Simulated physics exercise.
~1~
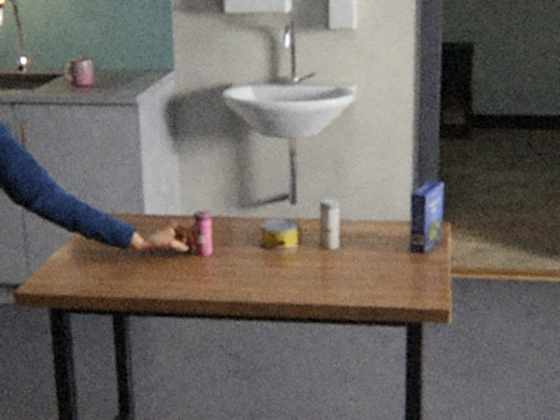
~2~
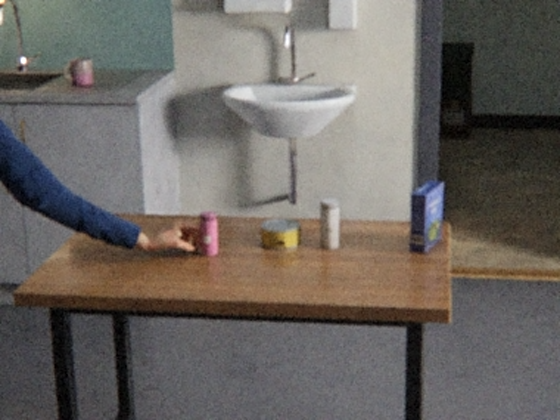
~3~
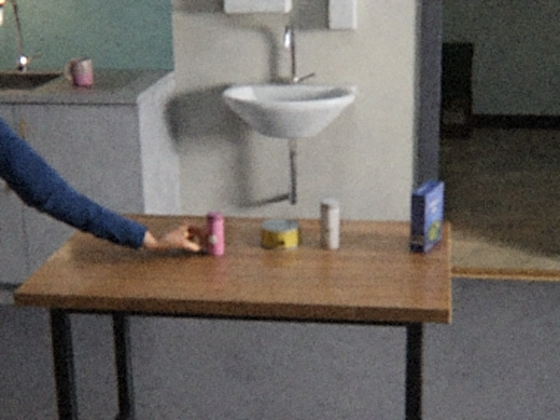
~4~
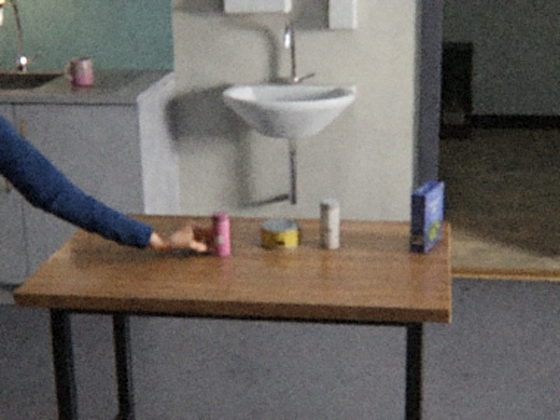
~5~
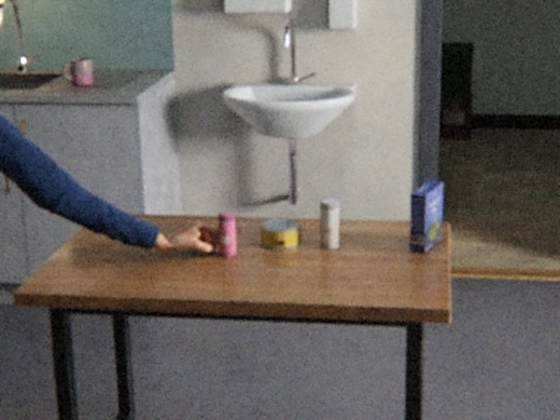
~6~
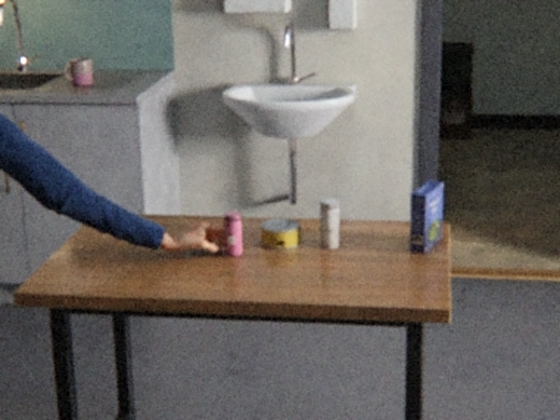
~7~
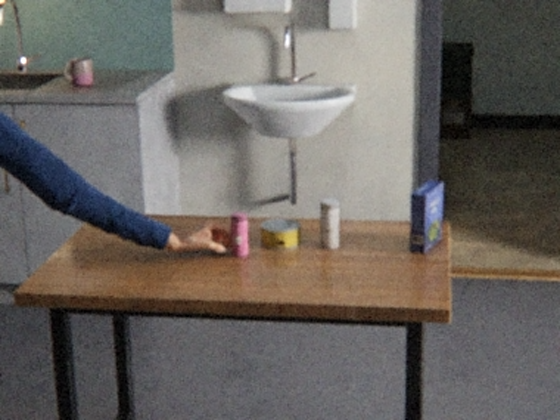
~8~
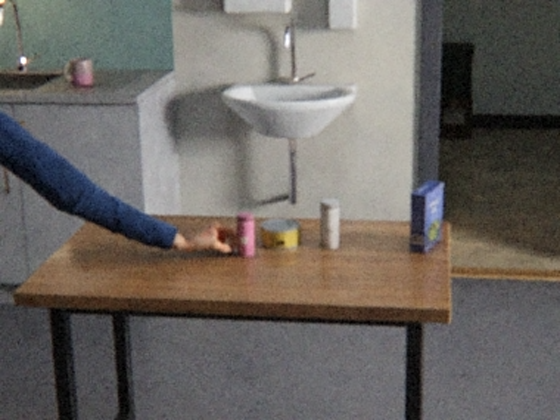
The footage shows a hand in a blue sleeve slowly pushing a pink shaker rightward across a wooden table, past which stand a yellow tub, a white shaker and a blue packet. The pink shaker slides a short way and ends upright near the unmoved tub.
